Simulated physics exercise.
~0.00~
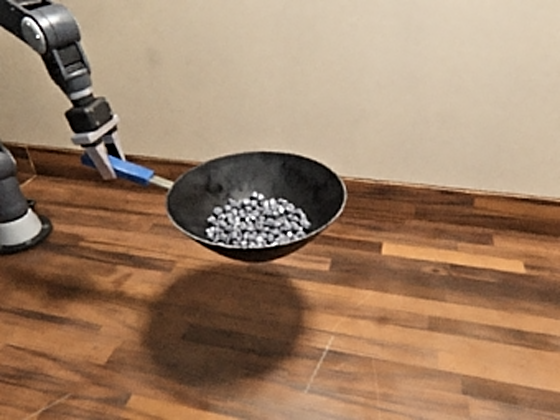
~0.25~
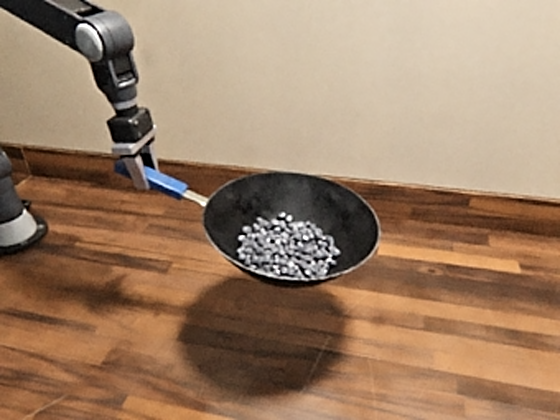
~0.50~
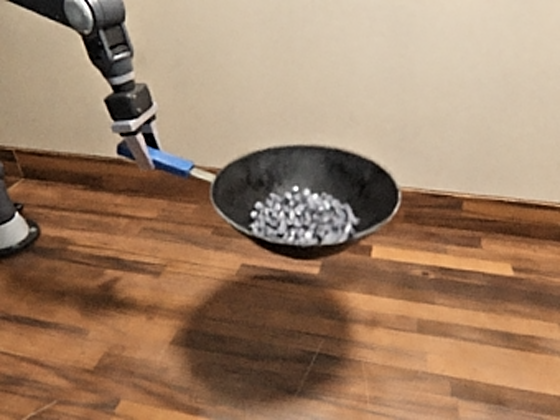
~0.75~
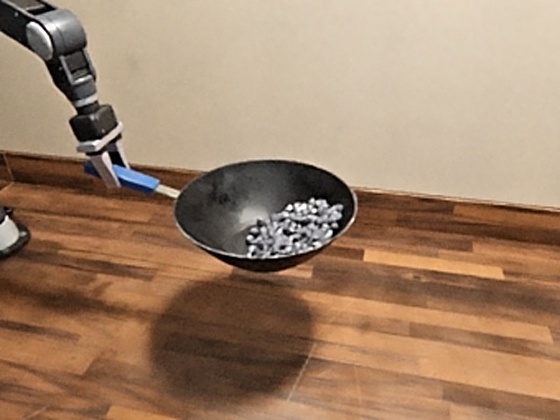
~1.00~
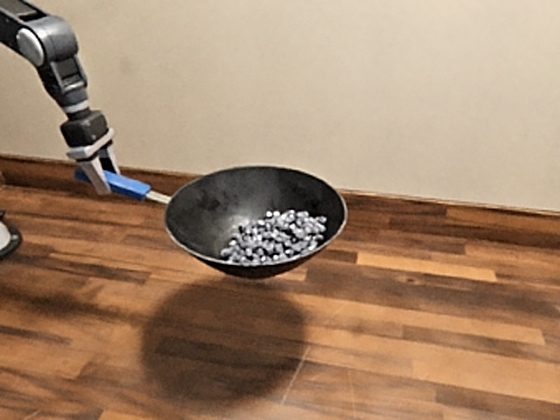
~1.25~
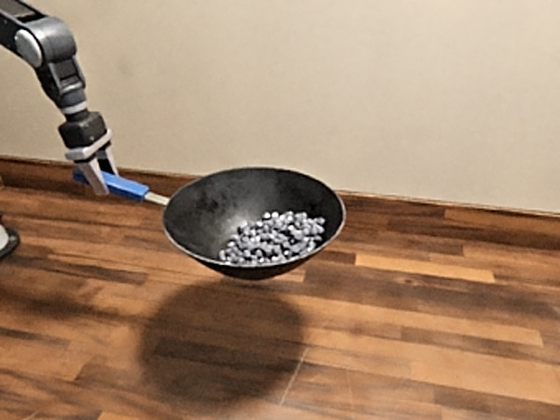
Above a wood-plank floor beside a plain pale wall, a robot arm held a black wok of small gray pebbles by its blue handle, moved it right, then swung it back left as the pebbles shifted, and finally held it still with the heap inside.
